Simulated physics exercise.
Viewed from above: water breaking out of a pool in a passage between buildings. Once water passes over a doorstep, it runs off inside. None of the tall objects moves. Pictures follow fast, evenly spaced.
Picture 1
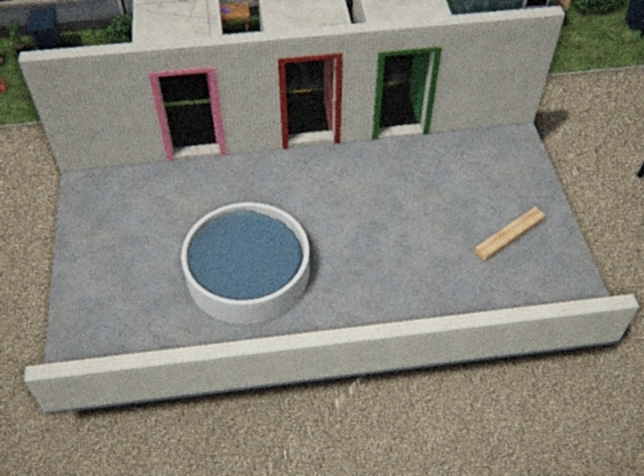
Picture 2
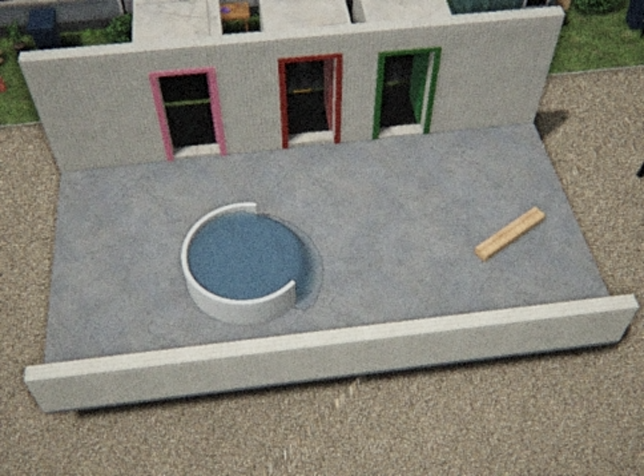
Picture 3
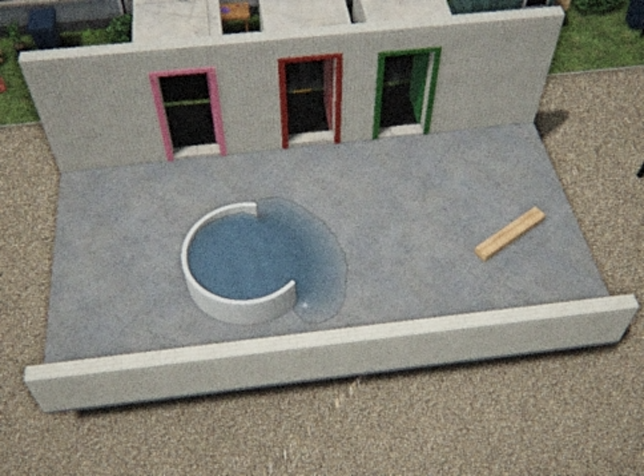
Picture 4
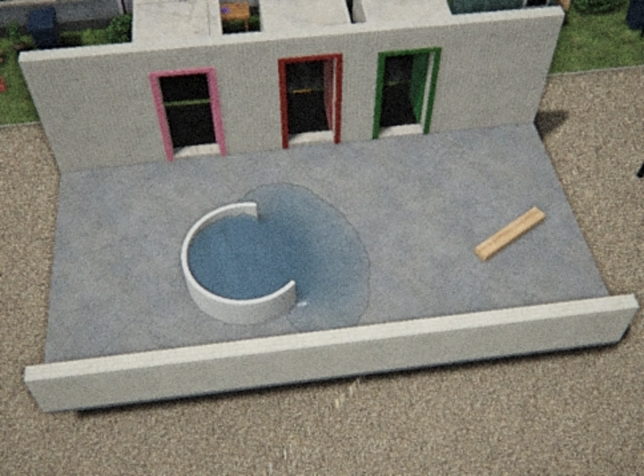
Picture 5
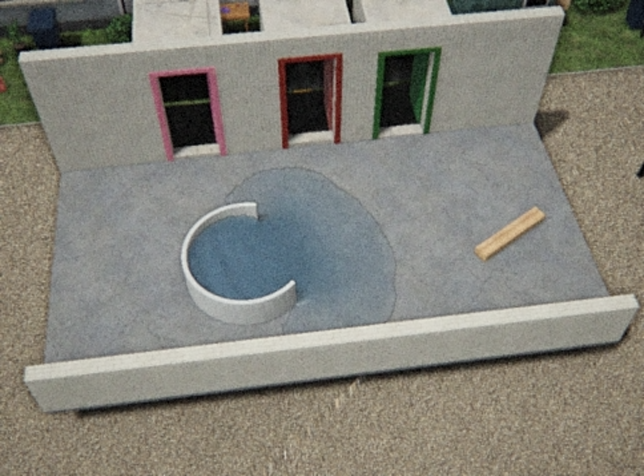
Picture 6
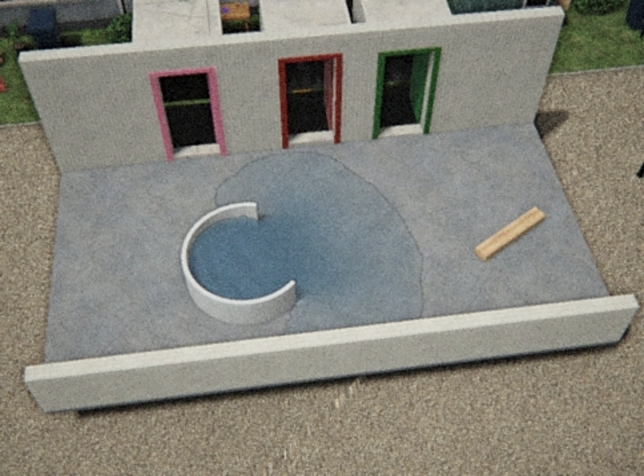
In a walled grey courtyard, a round pool's right side opens and blue water spreads across the floor toward the coloured doorways.
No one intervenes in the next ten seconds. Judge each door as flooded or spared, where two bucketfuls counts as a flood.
The green door is flooded, the pink door is spared, the red door is spared.
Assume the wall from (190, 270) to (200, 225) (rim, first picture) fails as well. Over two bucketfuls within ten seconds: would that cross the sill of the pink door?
Pink: Remains below.
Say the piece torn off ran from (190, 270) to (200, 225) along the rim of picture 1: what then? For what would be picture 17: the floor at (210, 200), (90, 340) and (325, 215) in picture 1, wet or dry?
Taking each in turn, they come out kept dry, watered, kept dry.
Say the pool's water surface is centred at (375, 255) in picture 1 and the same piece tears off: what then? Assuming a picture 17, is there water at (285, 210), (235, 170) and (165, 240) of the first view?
Taking them in the order asked: Spared, then spared, then spared.
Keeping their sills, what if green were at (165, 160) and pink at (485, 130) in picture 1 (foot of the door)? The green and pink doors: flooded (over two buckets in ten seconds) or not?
As I read it, the green door falls short, and the pink door falls short.
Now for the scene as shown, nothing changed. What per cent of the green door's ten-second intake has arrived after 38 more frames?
By my reckoning, 100 percent.
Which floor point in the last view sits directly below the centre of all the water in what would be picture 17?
Estimate: (355, 239).
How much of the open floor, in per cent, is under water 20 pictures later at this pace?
Around 60 percent.
A moment on, water covers 40 % of the floor; the green door wet at the sill, nothing in, the pink door not reached, the red door wet at the sill, nothing in.
Next, water covers 50 % of the floor; the green door under two buckets in, the pink door wet at the sill, nothing in, the red door under two buckets in.
Then, water covers 60 % of the floor; the green door over two buckets in, the pink door wet at the sill, nothing in, the red door under two buckets in.
Later, water covers 60 % of the floor; the green door over two buckets in, the pink door wet at the sill, nothing in, the red door under two buckets in.
In the end, water covers 60 % of the floor; the green door over two buckets in, the pink door wet at the sill, nothing in, the red door under two buckets in.
